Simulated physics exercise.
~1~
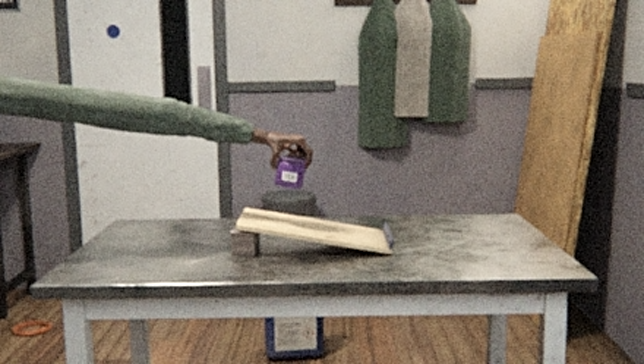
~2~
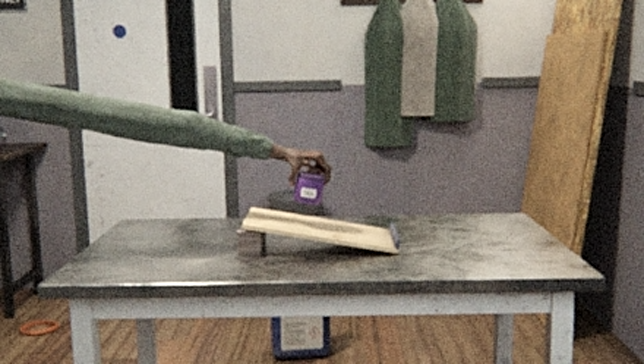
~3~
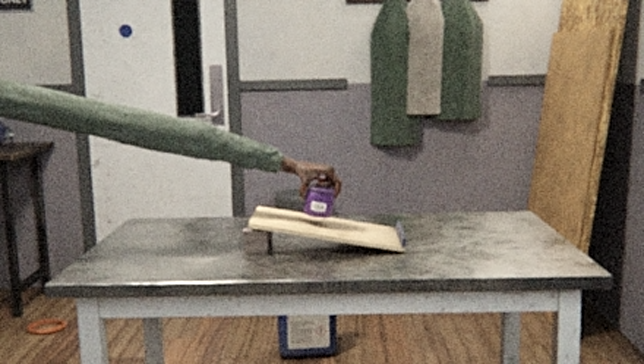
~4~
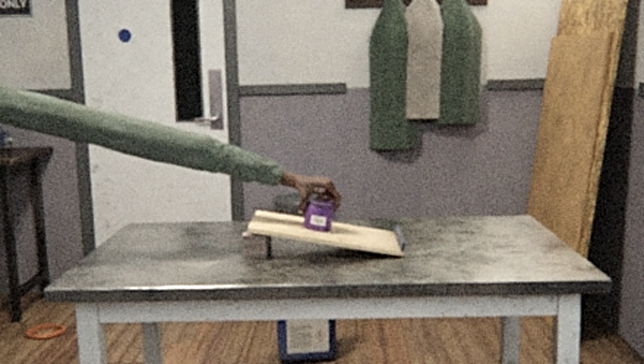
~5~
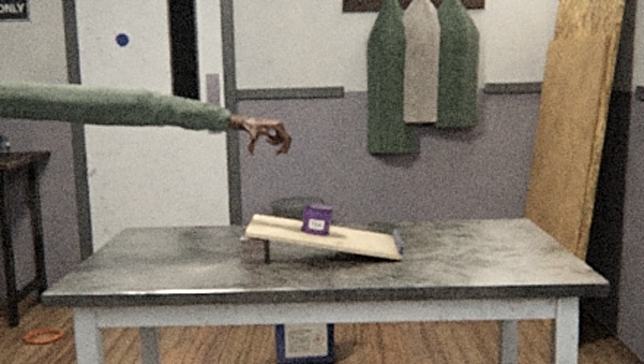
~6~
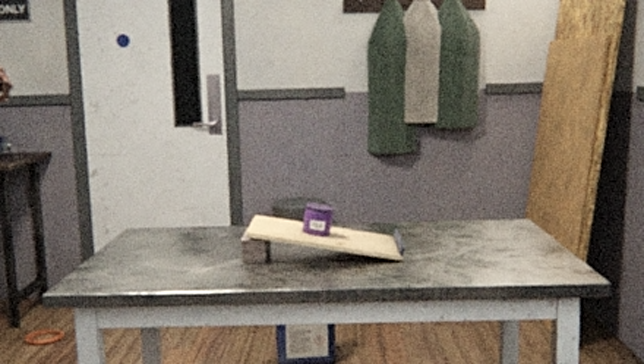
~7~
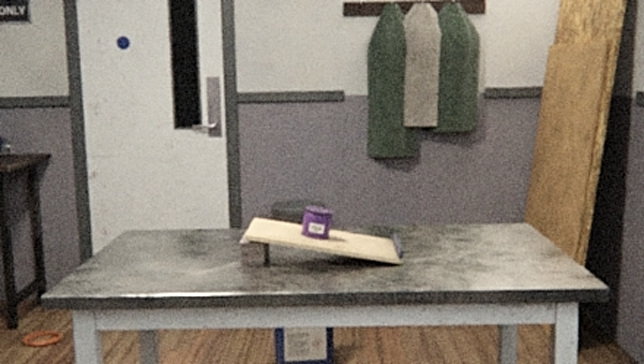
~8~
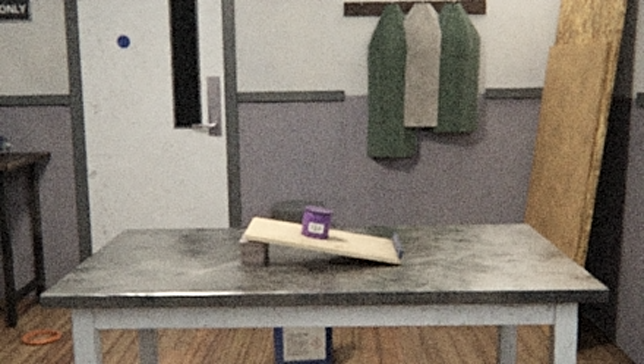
A purple jar was lowered by a hand reaching in from the left and set on a sloping board on a table. The hand let go and drew back out of view, and the jar stayed still where it had been put.
